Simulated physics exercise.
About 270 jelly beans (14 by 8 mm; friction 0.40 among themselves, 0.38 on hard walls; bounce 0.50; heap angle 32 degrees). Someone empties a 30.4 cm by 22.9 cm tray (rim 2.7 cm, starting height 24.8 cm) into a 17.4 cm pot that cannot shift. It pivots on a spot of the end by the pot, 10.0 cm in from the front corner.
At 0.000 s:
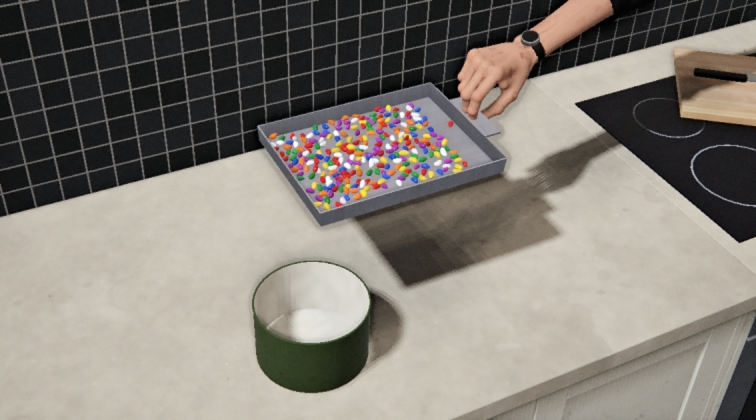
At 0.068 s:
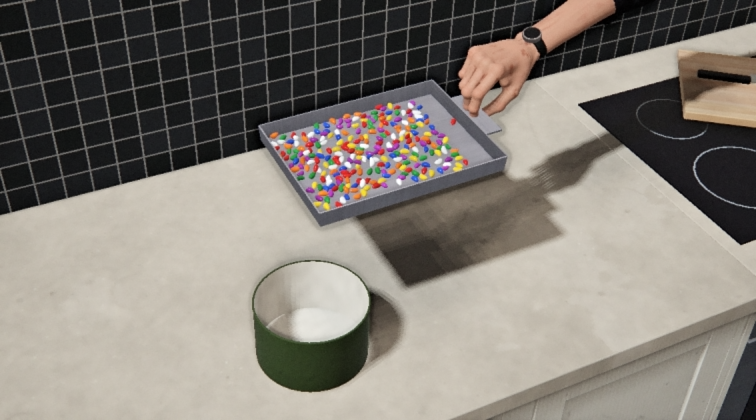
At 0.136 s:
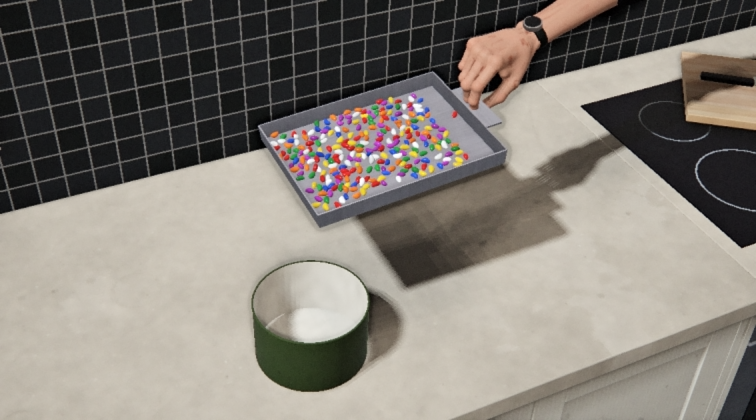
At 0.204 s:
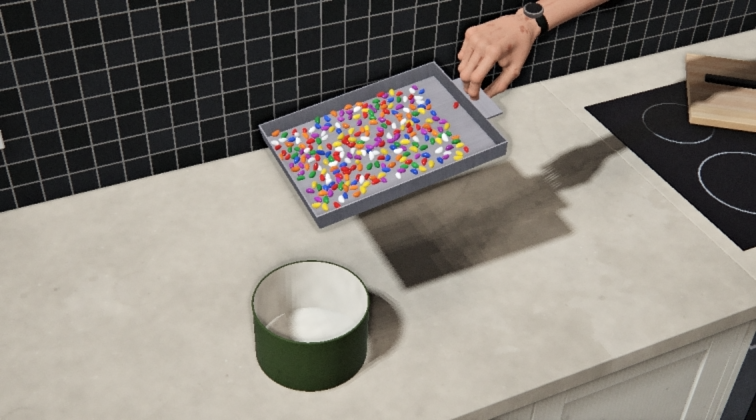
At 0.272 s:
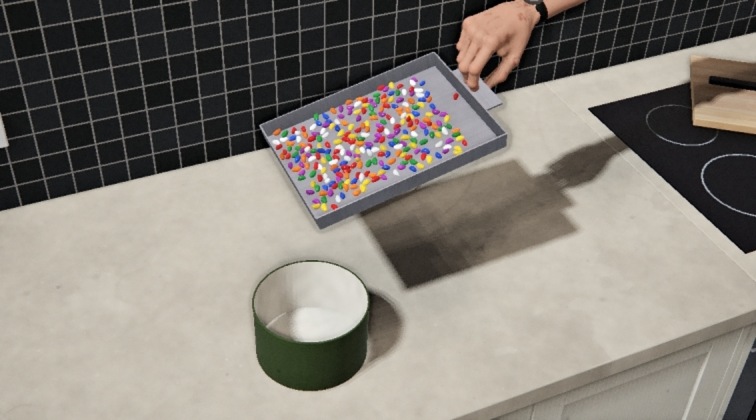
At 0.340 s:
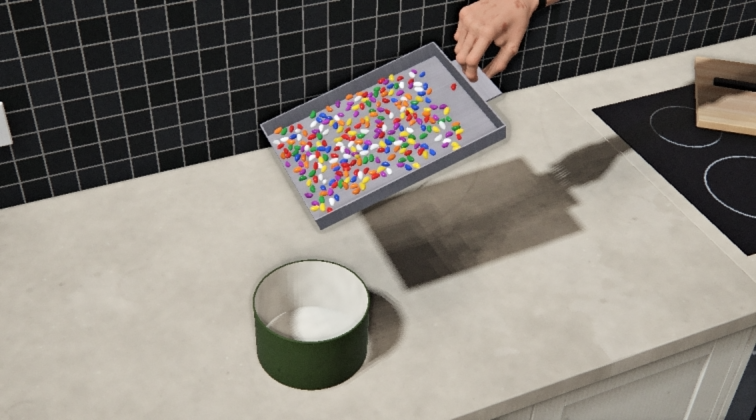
A pale stone kitchen counter backed by black square tiles is seen from above at an angle, with a black hob and wooden board at the right. A hand wearing a dark watch holds a grey tray of multicoloured jelly beans above a green pot with a white interior. The hand raises the handle end, tilting the tray toward its left front corner, while the beans shift slightly and the view drifts a little.
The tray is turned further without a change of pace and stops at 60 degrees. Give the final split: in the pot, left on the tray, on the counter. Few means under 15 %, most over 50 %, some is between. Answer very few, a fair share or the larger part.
Pot very few, tray the larger part, counter very few.
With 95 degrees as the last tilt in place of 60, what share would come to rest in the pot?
Then about 50 per cent.
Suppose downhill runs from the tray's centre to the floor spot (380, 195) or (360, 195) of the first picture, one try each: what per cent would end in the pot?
Some 5 and 20 per cent.
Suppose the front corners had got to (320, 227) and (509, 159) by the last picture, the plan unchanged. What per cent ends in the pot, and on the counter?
Pot 0, counter 0.
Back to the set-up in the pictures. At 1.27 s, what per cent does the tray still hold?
Some 95 per cent of the load.
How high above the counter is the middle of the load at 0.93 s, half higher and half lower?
Roughly 30 cm.
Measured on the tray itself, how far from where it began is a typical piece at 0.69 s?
Some 5 cm.
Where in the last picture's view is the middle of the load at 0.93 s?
Around (316, 153).
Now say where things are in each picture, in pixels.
The first picture shows tray tilt 0 degrees, front corners at (321, 212) and (505, 157); middle of the pieces at (369, 155); pot at (312, 300).
The second picture shows tray tilt 1 degrees, front corners at (320, 212) and (505, 156); middle of the pieces at (370, 154).
The third picture shows tray tilt 5 degrees, front corners at (319, 214) and (505, 149), lowest corner left front; middle of the pieces at (370, 151).
The fourth picture shows tray tilt 9 degrees, front corners at (318, 215) and (505, 141), lowest corner left front; middle of the pieces at (370, 147).
The fifth picture shows tray tilt 13 degrees, front corners at (317, 217) and (505, 133), lowest corner left front; middle of the pieces at (370, 145).
The sixth picture shows tray tilt 17 degrees, front corners at (316, 218) and (504, 125), lowest corner left front; middle of the pieces at (361, 136); pot at (311, 299). The tray's pace is about 60 degrees a second.
Then, at 0.69 s, tilt 38 degrees; the tray holds 100 %, the pot 0 %.
After 0.93 s, tilt 52 degrees; the tray holds 100 %, the pot 0 %.
After 1.27 s, tilt 60 degrees; the tray holds 95 %, the pot 0 %.
In the end, at 2.3 s, pot 5 %, tray 95 %, counter 0 %.
